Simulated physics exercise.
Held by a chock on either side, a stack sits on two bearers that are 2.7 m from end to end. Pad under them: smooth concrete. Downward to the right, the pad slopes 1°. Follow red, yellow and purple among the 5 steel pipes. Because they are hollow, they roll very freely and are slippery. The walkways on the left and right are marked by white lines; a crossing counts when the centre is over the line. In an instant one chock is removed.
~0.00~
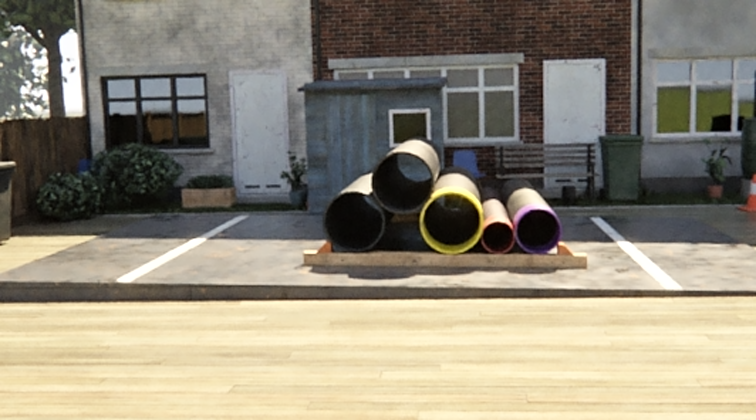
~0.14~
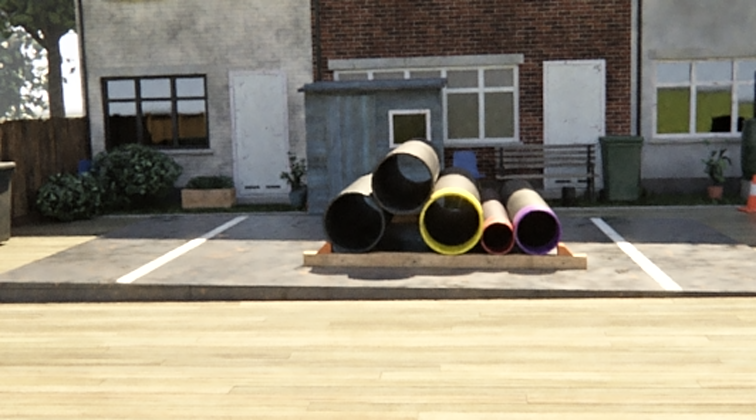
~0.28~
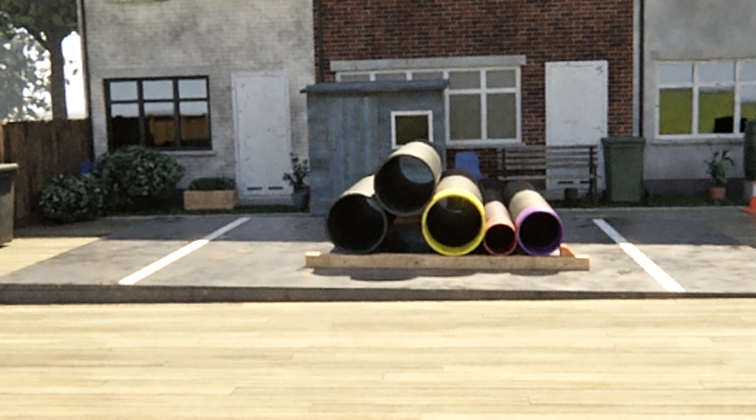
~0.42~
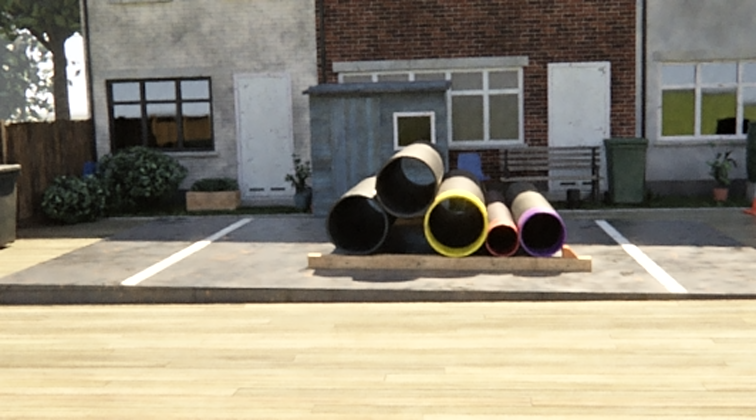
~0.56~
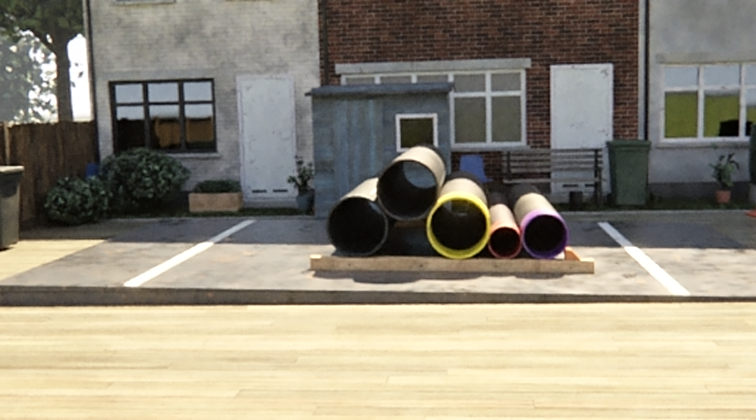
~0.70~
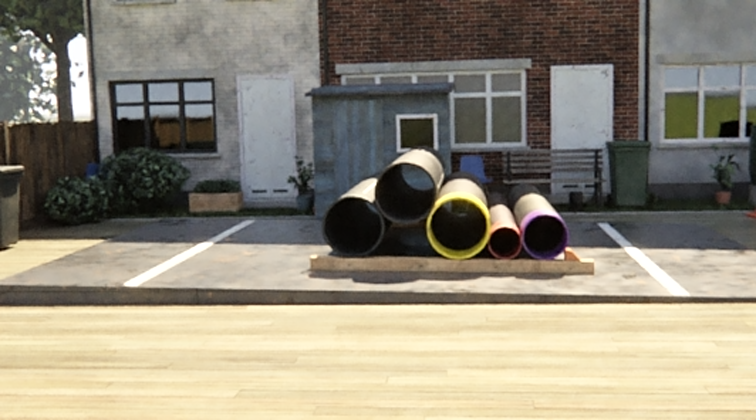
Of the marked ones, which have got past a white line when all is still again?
Red pipe: No; yellow: No; purple: No.
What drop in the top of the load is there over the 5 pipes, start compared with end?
About 35 cm.
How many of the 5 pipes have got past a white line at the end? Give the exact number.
The answer is 1.
Then, 1.0 s in, red is on the bearers, 85 cm from the bearers' right end; yellow is on the bearers, 125 cm from the bearers' right end; purple is on the bearers, 45 cm from the bearers' right end; 0 over a line so far.
In the end (10.9 s), red is on the bearers, 85 cm from the bearers' right end; yellow is on the bearers, 125 cm from the bearers' right end; purple is on the bearers, 45 cm from the bearers' right end; 1 over a line so far.
